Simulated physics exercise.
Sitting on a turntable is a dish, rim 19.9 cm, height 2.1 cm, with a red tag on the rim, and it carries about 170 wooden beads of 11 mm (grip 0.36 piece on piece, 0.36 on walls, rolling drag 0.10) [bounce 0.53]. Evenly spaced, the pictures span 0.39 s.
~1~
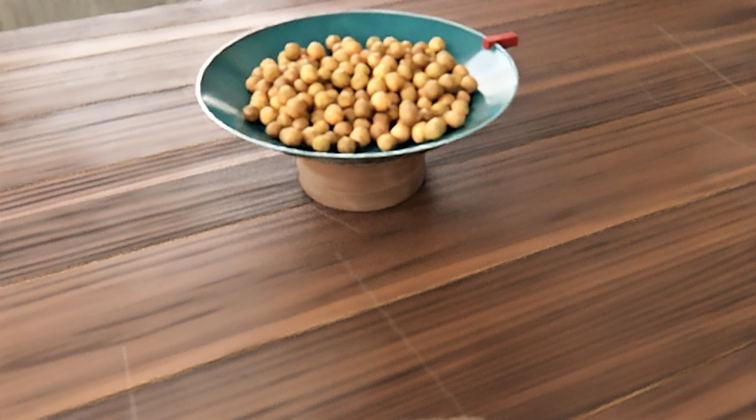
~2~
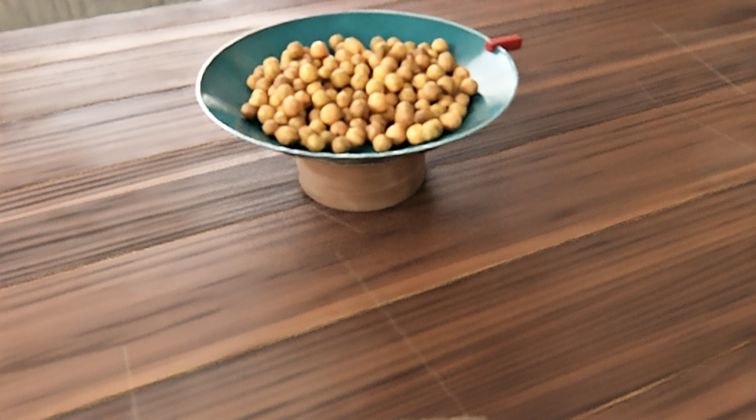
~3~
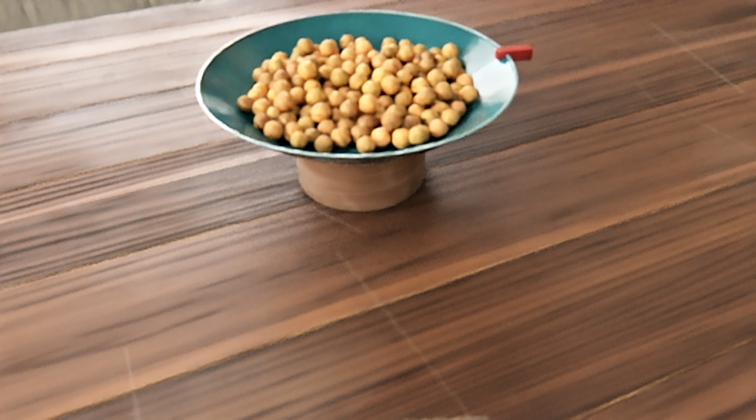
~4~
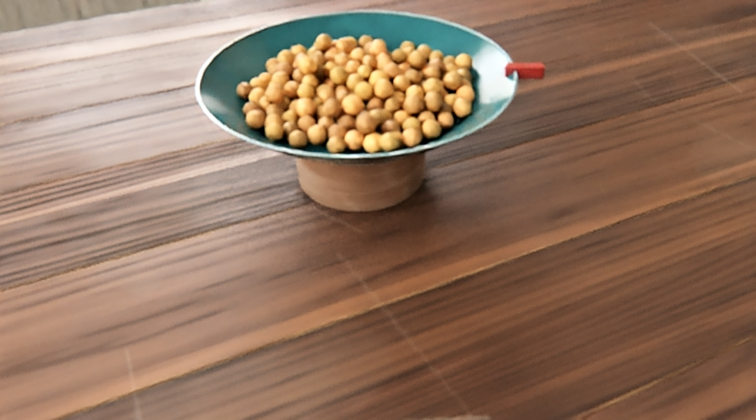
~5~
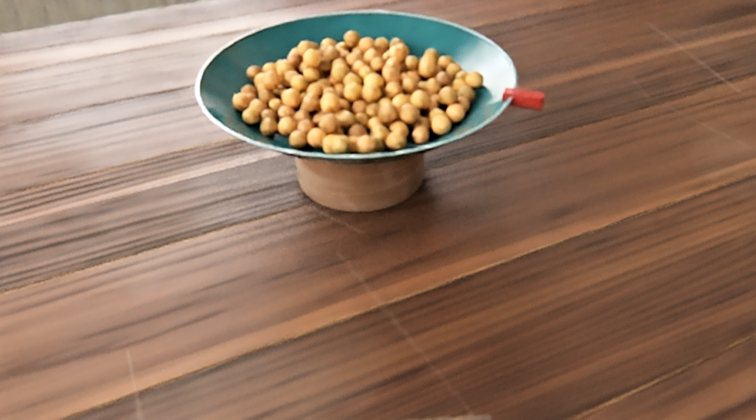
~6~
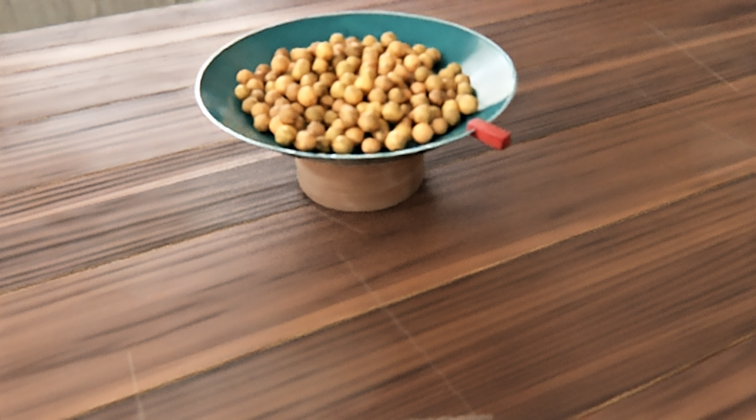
On a wooden table, a teal dish of round tan beads turns clockwise, gradually speeding up.
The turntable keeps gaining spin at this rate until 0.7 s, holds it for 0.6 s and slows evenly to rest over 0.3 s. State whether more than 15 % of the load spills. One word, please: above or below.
Above.
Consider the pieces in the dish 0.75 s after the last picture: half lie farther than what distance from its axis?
8.0 cm or so.
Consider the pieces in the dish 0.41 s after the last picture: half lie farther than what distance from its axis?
Around 7.0 centimetres.
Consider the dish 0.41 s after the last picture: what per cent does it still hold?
Roughly 100 %.
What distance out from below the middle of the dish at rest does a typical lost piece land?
It comes to close to 16 centimetres.
Then, 0.41 s after the last picture, dish 100 %; middle of the pieces not yet landed near (362, 84).
Then, 0.75 s after the last picture, fallen left of where it stops 5 %, dish 70 %, fallen in front of where it stops 5 %, fallen right of where it stops 5 %, in the air 15 %; middle of the pieces not yet landed near (354, 79).
Then, 1.07 s after the last picture, fallen left of where it stops 15 %, fallen behind where it stops 15 %, dish 35 %, fallen in front of where it stops 15 %, fallen right of where it stops 15 %, in the air 5 %; middle of the pieces not yet landed near (356, 83).
Then, 1.36 s after the last picture, fallen left of where it stops 15 %, fallen behind where it stops 15 %, dish 30 %, fallen in front of where it stops 20 %, fallen right of where it stops 15 %; middle of the pieces not yet landed near (351, 89).
In the end, fallen left of where it stops 15 %, fallen behind where it stops 15 %, dish 30 %, fallen in front of where it stops 20 %, fallen right of where it stops 15 %.
